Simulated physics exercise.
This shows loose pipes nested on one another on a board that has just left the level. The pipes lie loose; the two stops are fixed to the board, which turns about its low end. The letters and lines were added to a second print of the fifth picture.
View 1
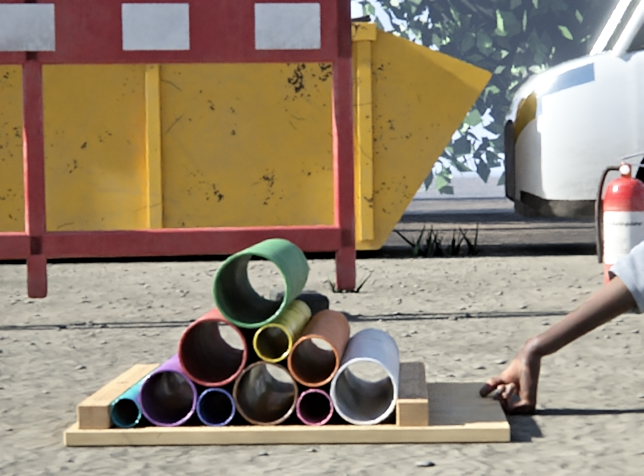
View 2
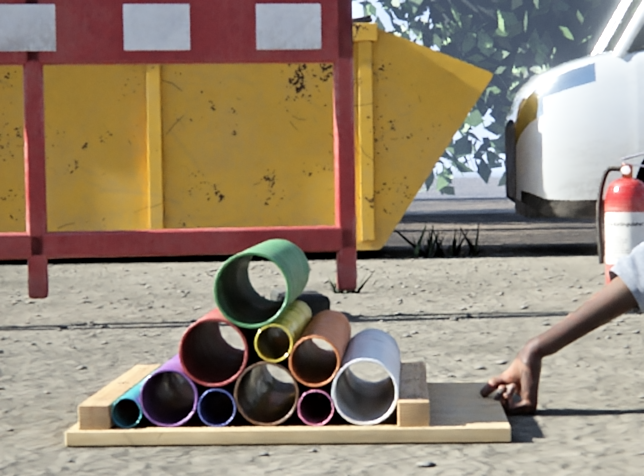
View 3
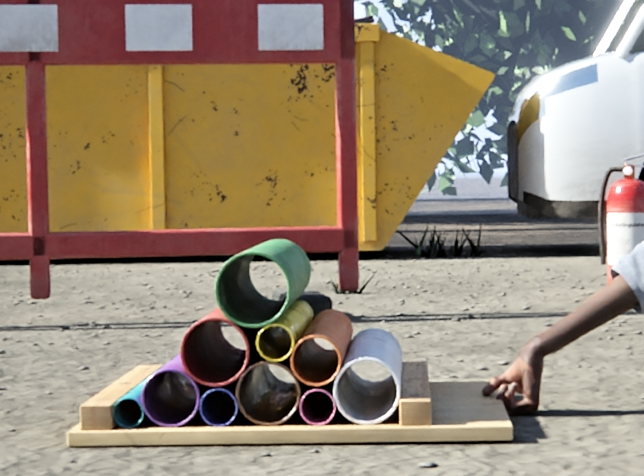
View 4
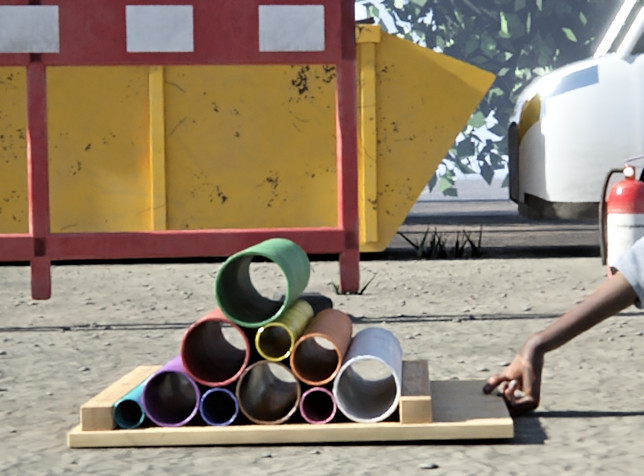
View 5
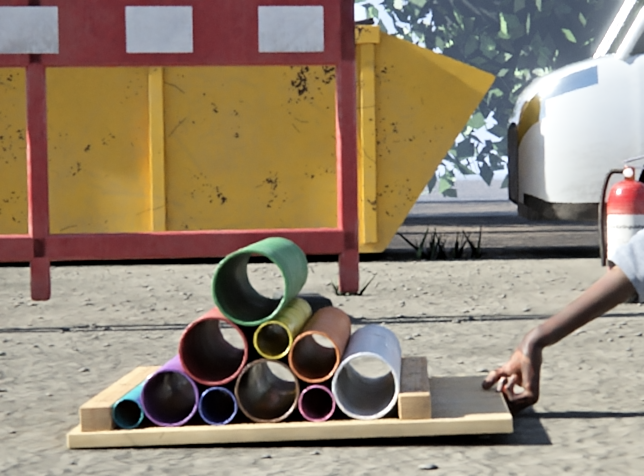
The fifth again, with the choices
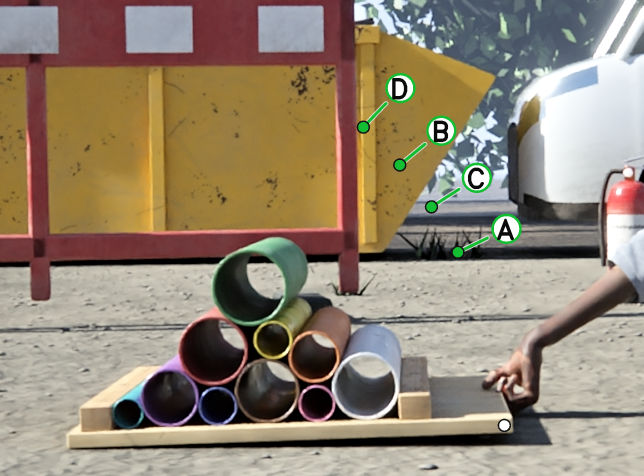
On sandy ground before a yellow and red container, colourful loose pipes sat piled on a wooden board while a hand at its right end raised that end very slightly, the pipes barely shifting.
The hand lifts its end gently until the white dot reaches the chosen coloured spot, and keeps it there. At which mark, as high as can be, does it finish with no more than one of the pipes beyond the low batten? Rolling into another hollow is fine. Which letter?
At most to B.
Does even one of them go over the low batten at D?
At D: Yes.
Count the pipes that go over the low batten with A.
With A, none.
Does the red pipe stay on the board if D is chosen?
The red pipe: No.
On the copy, A at (458, 252); B at (400, 165); C at (432, 207); D at (363, 127); the white dot at (504, 426).
On B. First, board at 20°.
Then, board at 38°.
Finally, board at 39°, one over the low batten (green).
By contrast, A none over the low batten; C one over the low batten (green); D three over the low batten (yellow, red, green).
